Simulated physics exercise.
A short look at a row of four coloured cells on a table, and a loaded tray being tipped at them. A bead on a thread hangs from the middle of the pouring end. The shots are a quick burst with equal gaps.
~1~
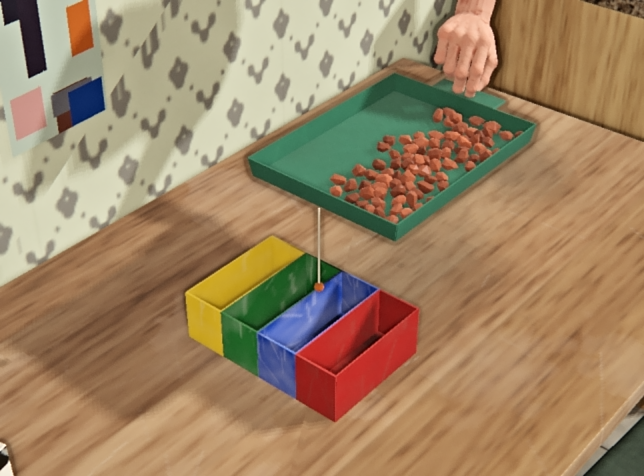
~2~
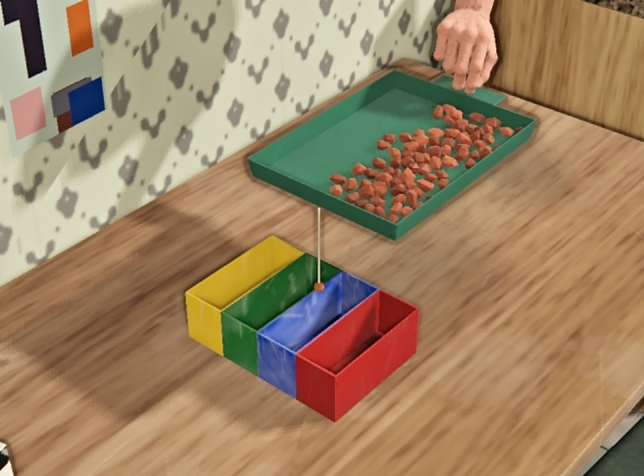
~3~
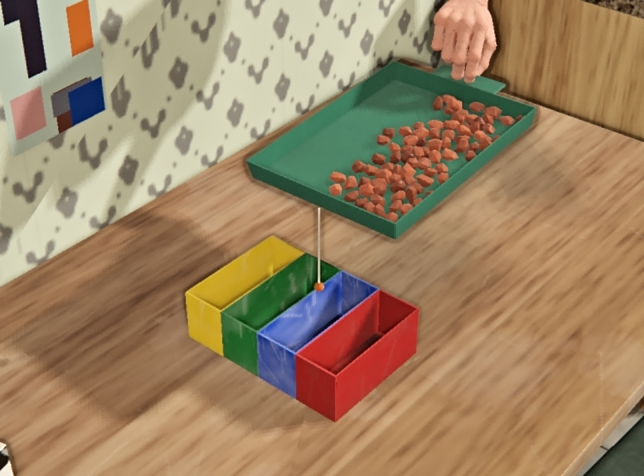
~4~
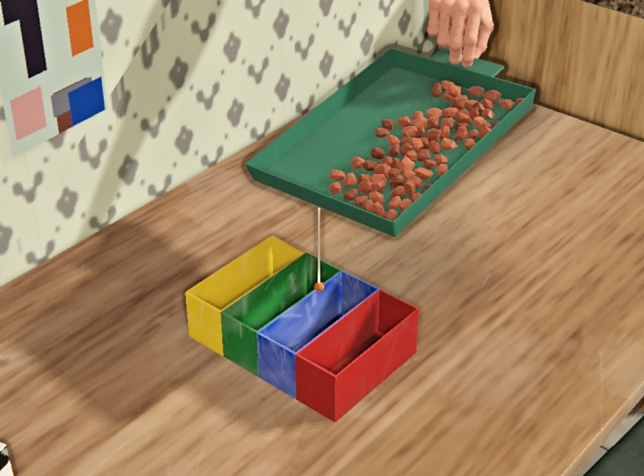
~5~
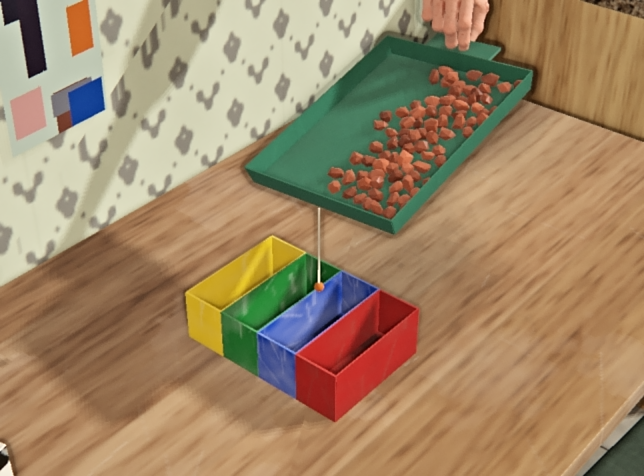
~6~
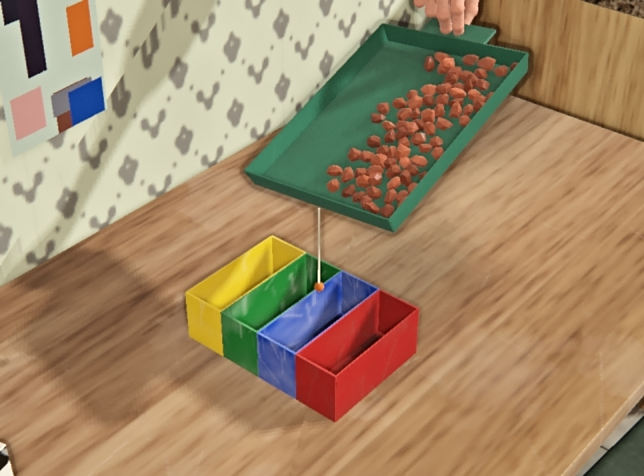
A hand raises the far end of a green tray holding reddish-brown chunks above four coloured cells.
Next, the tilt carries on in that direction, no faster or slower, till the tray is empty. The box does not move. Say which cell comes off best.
Fullest: The yellow cell.
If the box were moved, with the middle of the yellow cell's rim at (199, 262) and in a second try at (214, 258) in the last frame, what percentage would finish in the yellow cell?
Near 10 % and 10 %.
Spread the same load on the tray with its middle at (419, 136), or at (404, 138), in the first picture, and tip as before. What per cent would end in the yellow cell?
About 50 and 50 per cent.
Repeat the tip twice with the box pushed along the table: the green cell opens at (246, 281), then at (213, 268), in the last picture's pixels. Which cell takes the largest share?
The first try: The green one. The second: That blue cell.
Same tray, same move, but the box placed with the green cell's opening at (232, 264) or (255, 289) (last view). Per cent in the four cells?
Near 90 % and 90 %.
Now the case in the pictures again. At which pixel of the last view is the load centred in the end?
Near (254, 320).
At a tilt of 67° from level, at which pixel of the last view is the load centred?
Near (292, 178).
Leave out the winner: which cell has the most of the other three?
It is the cell in green.
Soon after the last picture, tray tipped steeply; nearly all on the tray; a small part falling or outside the box.
A little later, tray tipped past a quarter turn; about a third on the tray; about a quarter in the yellow cell; a small part in the green cell; a small part in the blue cell; about a quarter falling or outside the box.
Later still, tray tipped past a quarter turn; about half in the yellow cell; about a quarter in the green cell; about a quarter in the blue cell; a small part falling or outside the box.
At rest, tray tipped past a quarter turn; about half in the yellow cell; about a quarter in the green cell; about a quarter in the blue cell; none in the red cell; a small part outside the box.
